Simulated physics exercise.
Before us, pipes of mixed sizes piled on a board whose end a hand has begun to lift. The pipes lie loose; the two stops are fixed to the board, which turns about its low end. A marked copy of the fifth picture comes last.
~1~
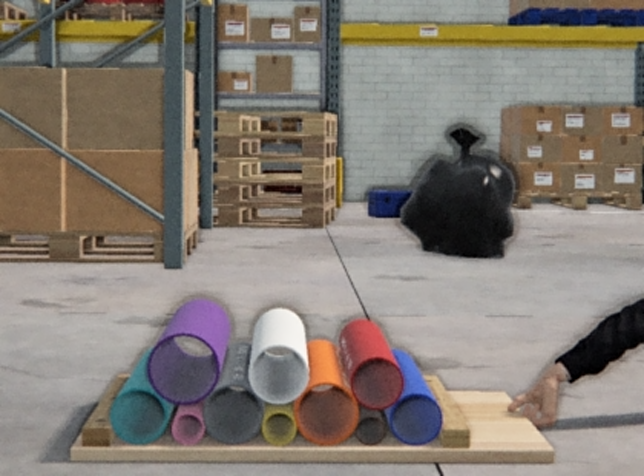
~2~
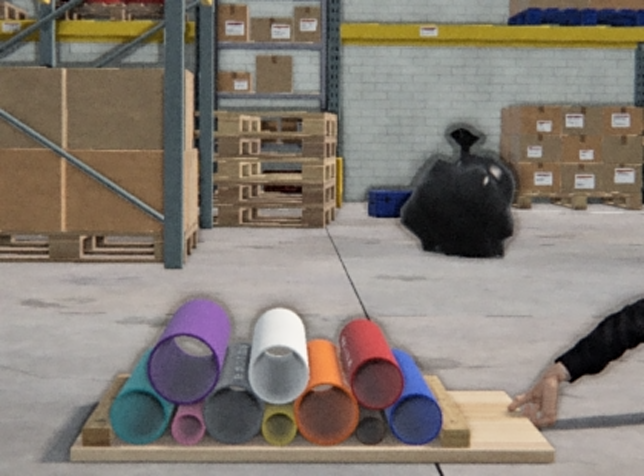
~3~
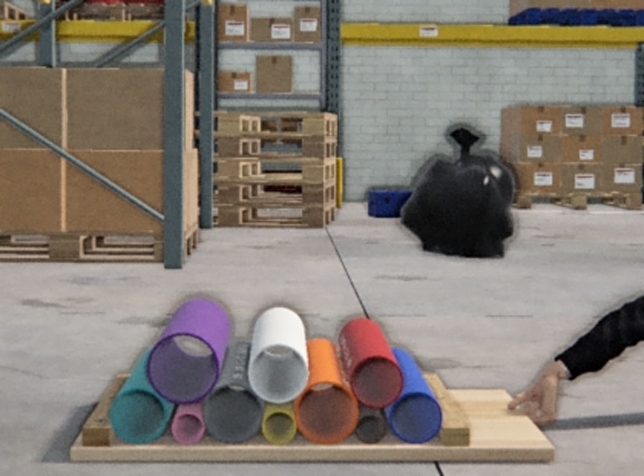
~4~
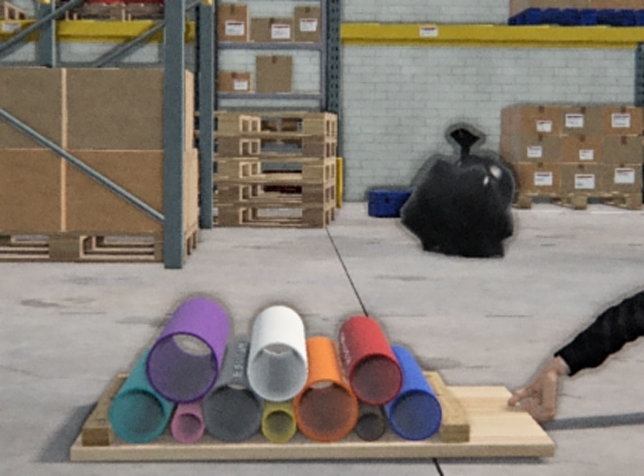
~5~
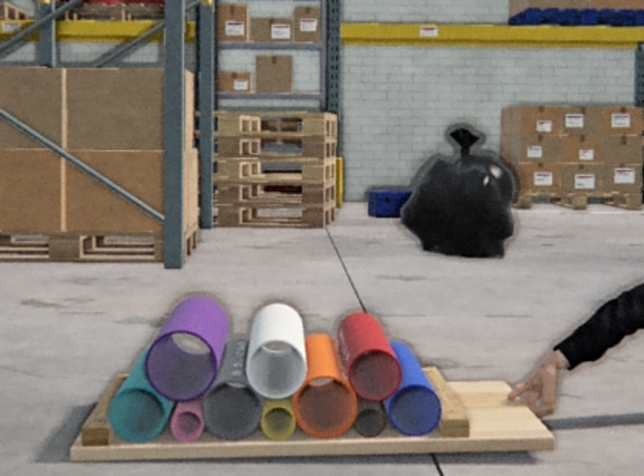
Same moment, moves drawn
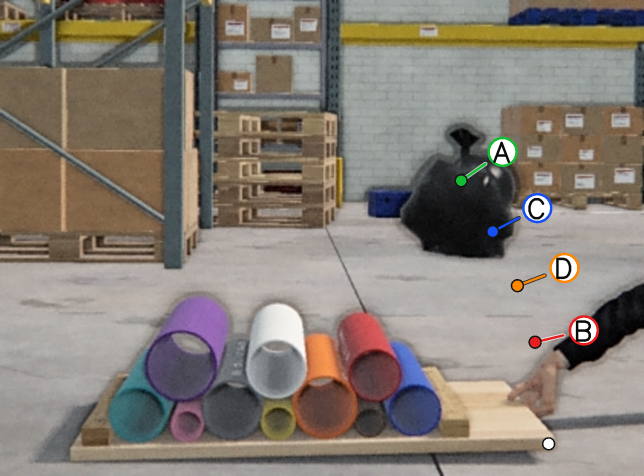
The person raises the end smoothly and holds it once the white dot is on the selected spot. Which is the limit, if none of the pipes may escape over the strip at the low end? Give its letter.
The answer is mark A.
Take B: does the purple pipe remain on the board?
The purple pipe: Yes.
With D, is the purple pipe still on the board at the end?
The purple pipe: Yes.
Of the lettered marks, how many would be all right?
Four of the four.
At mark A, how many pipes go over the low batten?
With A, none.
On the marked copy, A at (461, 181); B at (535, 343); C at (493, 232); D at (518, 286); the white dot at (549, 444).
Following A. Soon after the start, board at 20°.
Later, board at 35°.
In the end, board at 35°, none over the low batten.
As for the rest, B none over the low batten; C none over the low batten; D none over the low batten.
